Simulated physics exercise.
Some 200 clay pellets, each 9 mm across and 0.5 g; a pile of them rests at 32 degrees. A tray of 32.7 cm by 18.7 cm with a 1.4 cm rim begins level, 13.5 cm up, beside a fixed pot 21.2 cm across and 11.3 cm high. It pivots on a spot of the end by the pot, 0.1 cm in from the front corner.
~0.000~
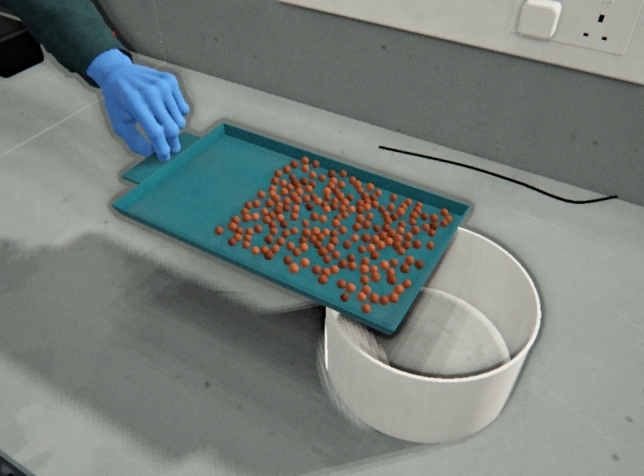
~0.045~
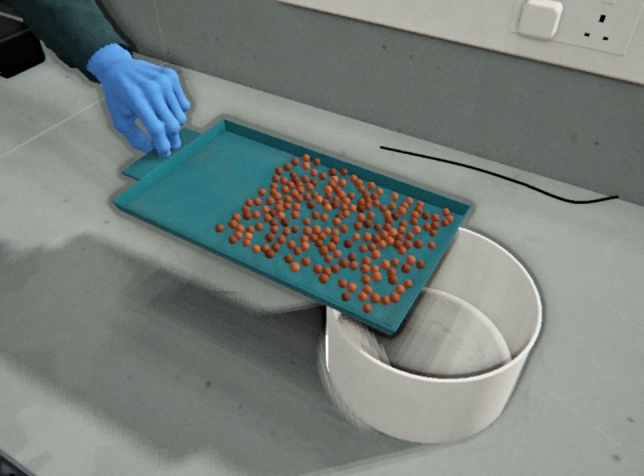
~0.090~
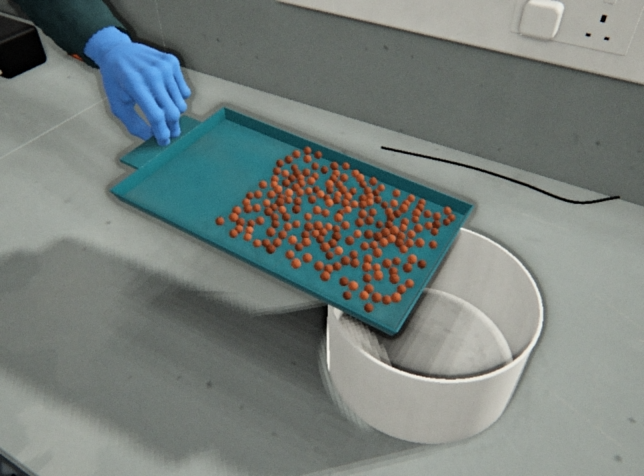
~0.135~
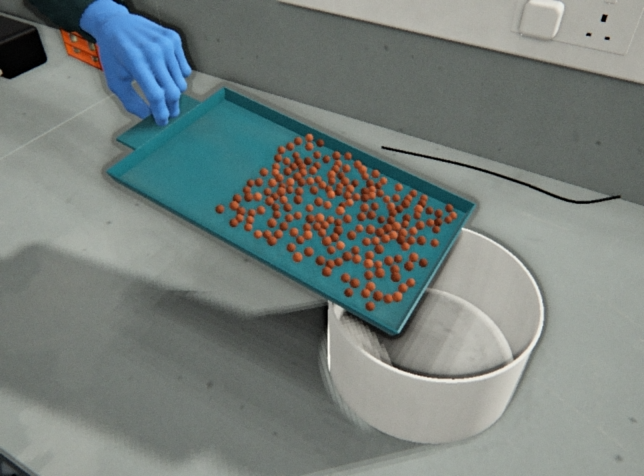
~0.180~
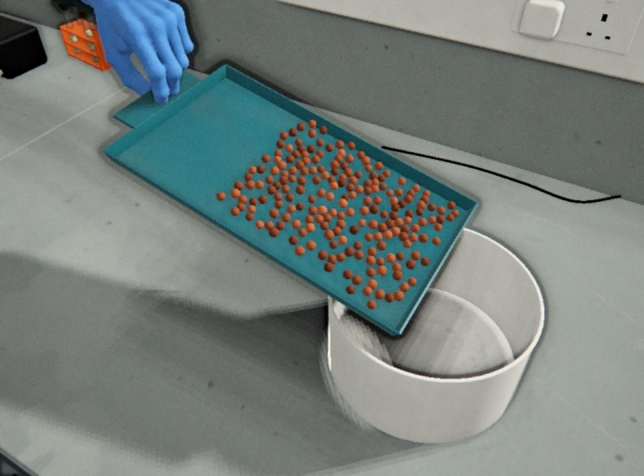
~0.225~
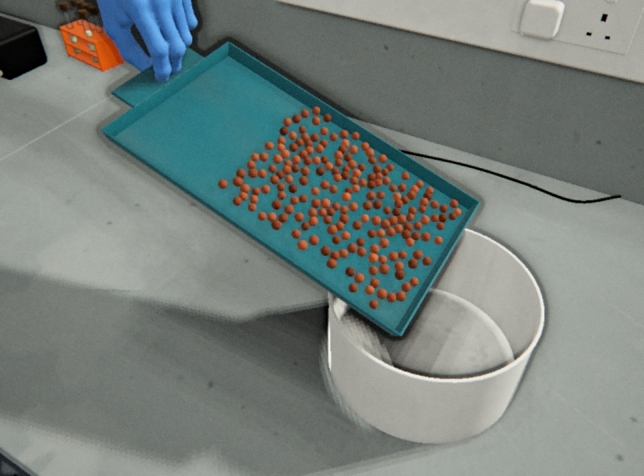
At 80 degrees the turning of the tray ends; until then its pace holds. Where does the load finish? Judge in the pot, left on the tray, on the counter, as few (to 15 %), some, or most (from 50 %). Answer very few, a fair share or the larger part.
Pot: The larger part, tray: Very few, counter: Very few.
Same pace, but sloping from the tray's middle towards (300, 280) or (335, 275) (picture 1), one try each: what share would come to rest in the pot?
About 10 and 55 per cent.
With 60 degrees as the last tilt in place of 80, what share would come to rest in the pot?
It would be near 25 per cent.
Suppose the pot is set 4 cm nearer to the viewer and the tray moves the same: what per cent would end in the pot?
It would be near 85 per cent.
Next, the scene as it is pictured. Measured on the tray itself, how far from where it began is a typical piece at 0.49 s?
Some 6 cm.
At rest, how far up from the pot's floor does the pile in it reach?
About 2.0 cm.
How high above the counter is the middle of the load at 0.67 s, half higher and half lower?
About 18 cm.
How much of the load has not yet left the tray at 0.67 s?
About 100 per cent.
After 0.49 s, tilt 50 degrees; the tray holds 100 %, the pot 0 %.
After 0.67 s, tilt 70 degrees; the tray holds 100 %, the pot 0 %.
After 0.96 s, tilt 80 degrees; the tray holds 35 %, the pot 55 %.
In the end, at 2.0 s, pot 90 %, tray 5 %, counter 5 %.
